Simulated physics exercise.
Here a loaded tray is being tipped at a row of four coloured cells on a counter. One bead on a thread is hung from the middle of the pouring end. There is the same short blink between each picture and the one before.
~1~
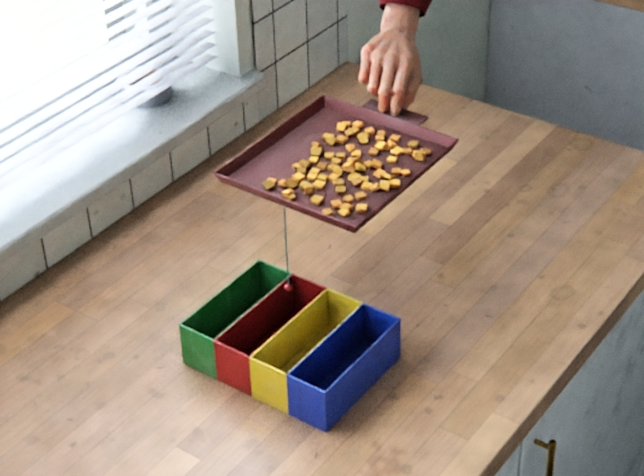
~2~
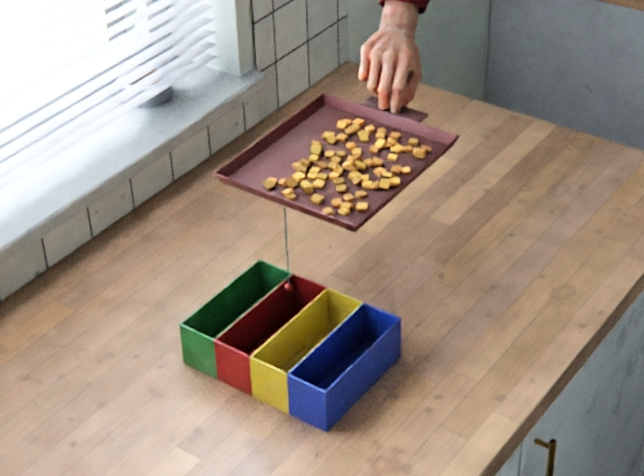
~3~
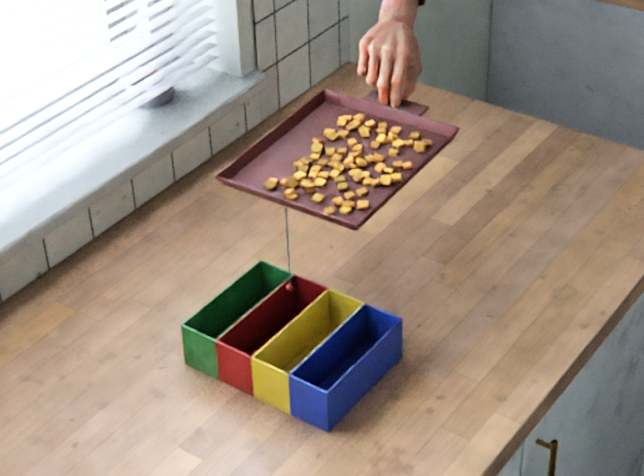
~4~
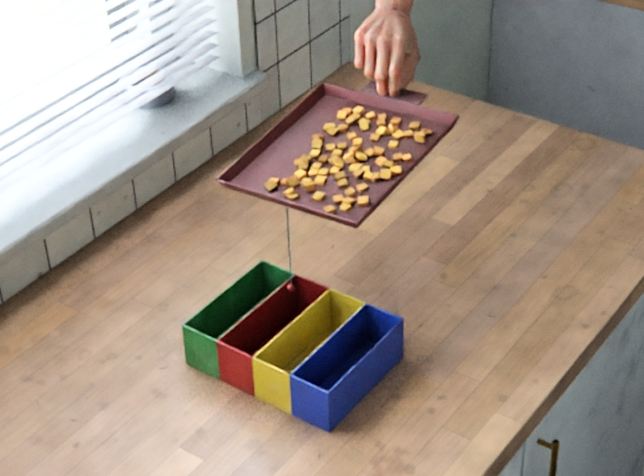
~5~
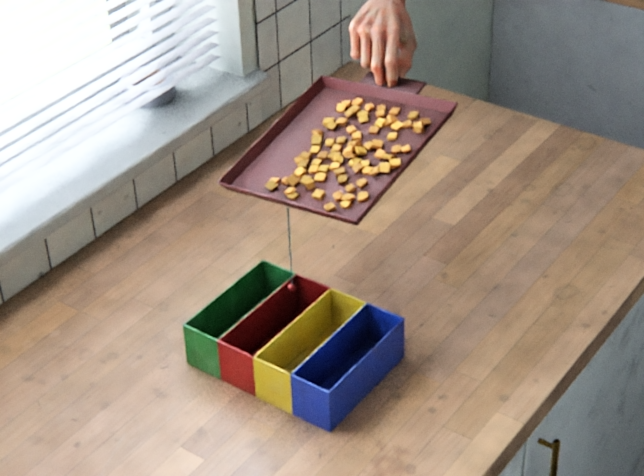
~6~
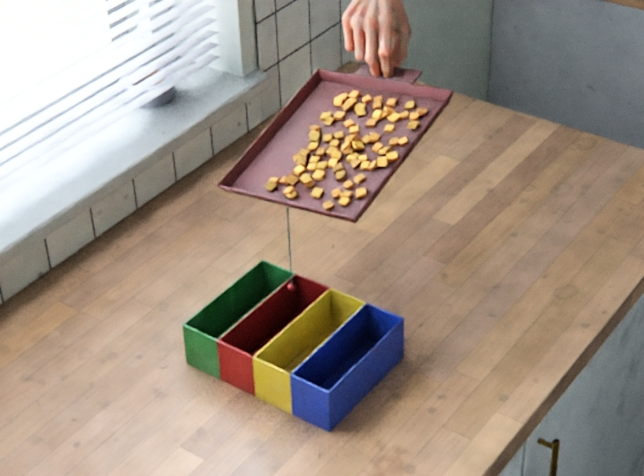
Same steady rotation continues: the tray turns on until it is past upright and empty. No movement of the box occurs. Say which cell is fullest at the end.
The green cell is fullest at the end.
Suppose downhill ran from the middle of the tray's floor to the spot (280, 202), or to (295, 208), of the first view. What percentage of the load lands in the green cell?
About 30 and 20 per cent.
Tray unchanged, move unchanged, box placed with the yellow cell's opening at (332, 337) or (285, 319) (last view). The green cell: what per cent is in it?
Trial 1 10%, trial 2 70%.
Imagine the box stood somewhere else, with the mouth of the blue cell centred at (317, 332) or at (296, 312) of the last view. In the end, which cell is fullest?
First try: The green cell. Second try: The cell in red.
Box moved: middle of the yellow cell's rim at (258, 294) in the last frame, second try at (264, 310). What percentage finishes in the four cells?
100 % for the first, 100 % for the second.
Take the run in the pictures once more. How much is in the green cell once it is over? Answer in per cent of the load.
Roughly 40 %.
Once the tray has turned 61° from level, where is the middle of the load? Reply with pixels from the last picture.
(249, 196).
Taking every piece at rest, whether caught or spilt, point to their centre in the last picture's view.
At about (230, 311), give or take.
Soon, tray tipped steeply; most on the tray; about a quarter falling or outside the box.
A while on, tray tipped right over; about a third in the green cell; a stray few in the red cell; about two thirds falling or outside the box.
Towards the end, tray tipped past a quarter turn; about a third in the green cell; a stray few in the red cell; about two thirds falling or outside the box.
Finally, tray tipped past a quarter turn; about a third in the green cell; a stray few in the red cell; none in the blue cell; none in the yellow cell; about two thirds outside the box.
